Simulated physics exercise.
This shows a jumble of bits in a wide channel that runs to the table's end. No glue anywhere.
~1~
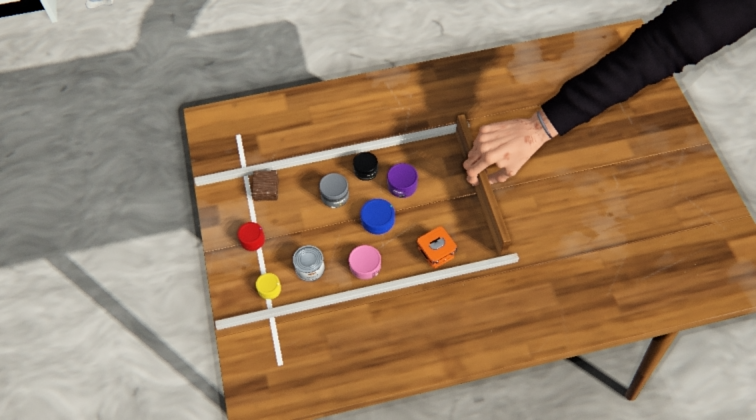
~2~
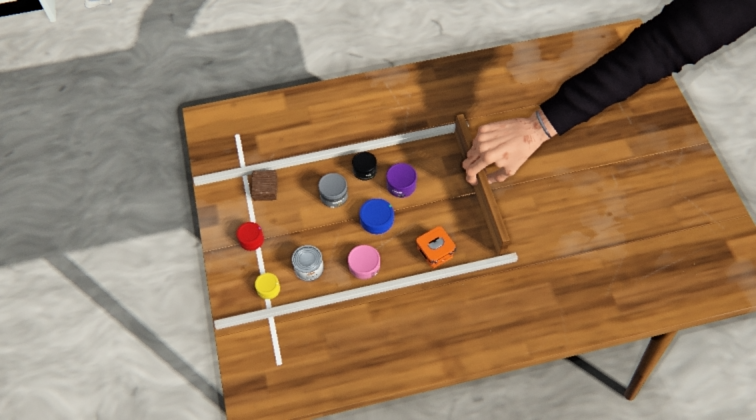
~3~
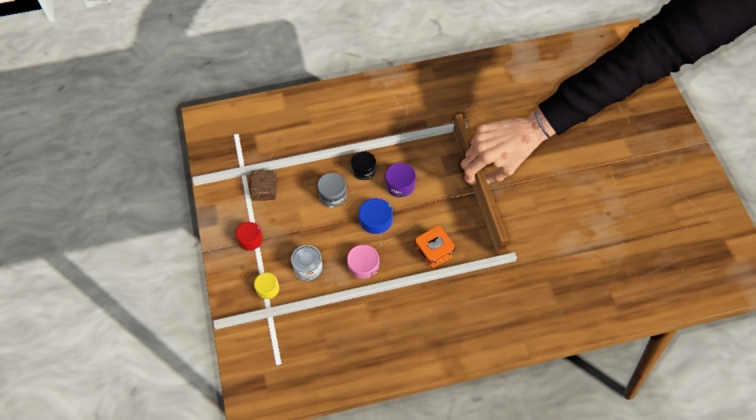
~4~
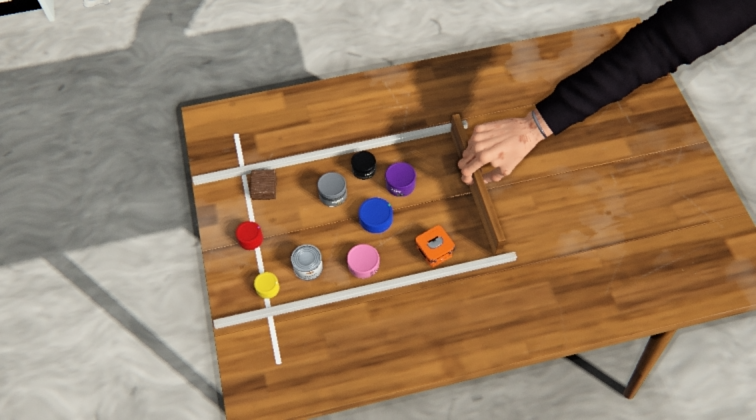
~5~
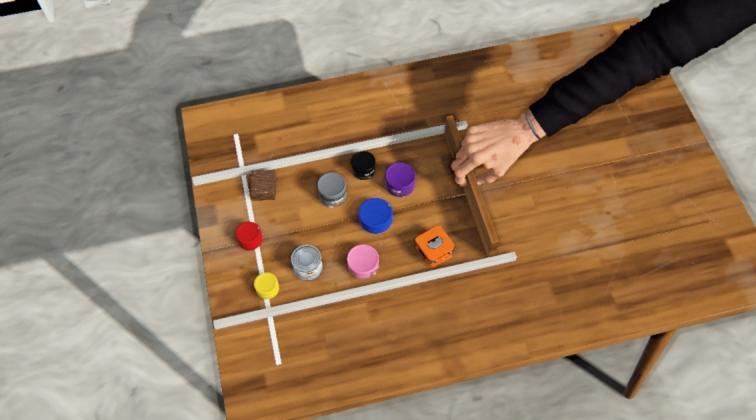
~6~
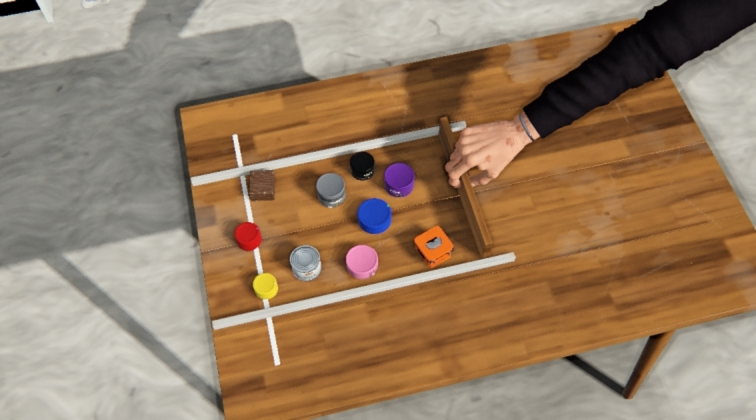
A hand in a dark sleeve grips a wooden board laid across a channel between two pale strips on a wooden table, seen from above. Inside are purple, black, blue, grey, pink and orange items, with a brown block and red and yellow lids near a white line at left. The hand slides the board slightly left, while the items stay practically still.
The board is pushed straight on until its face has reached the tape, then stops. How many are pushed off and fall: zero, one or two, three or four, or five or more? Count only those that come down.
Outcome: The number that fall off is one or two.
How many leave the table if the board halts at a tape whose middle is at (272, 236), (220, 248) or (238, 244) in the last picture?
Try by try, 0, 6 and 5.
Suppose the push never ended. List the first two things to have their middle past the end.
In order: The yellow lid, then the pink tub.
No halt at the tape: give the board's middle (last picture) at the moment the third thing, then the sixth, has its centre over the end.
Its middle is around (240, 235) and later (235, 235).
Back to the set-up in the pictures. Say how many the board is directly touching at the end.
4 of them.
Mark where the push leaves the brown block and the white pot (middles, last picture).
First (208, 191), then (218, 272).
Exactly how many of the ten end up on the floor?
It comes to 1.
Soon after, none off yet; red lid at rest near (248, 237); yellow lid at rest near (266, 286); brown block at rest near (262, 186).
Then, none off yet; red lid at rest near (248, 237); yellow lid moved about its own width near (232, 299); brown block moved about its own width near (241, 185).
By the end, the number that fall off is one or two; fallen, yellow lid.
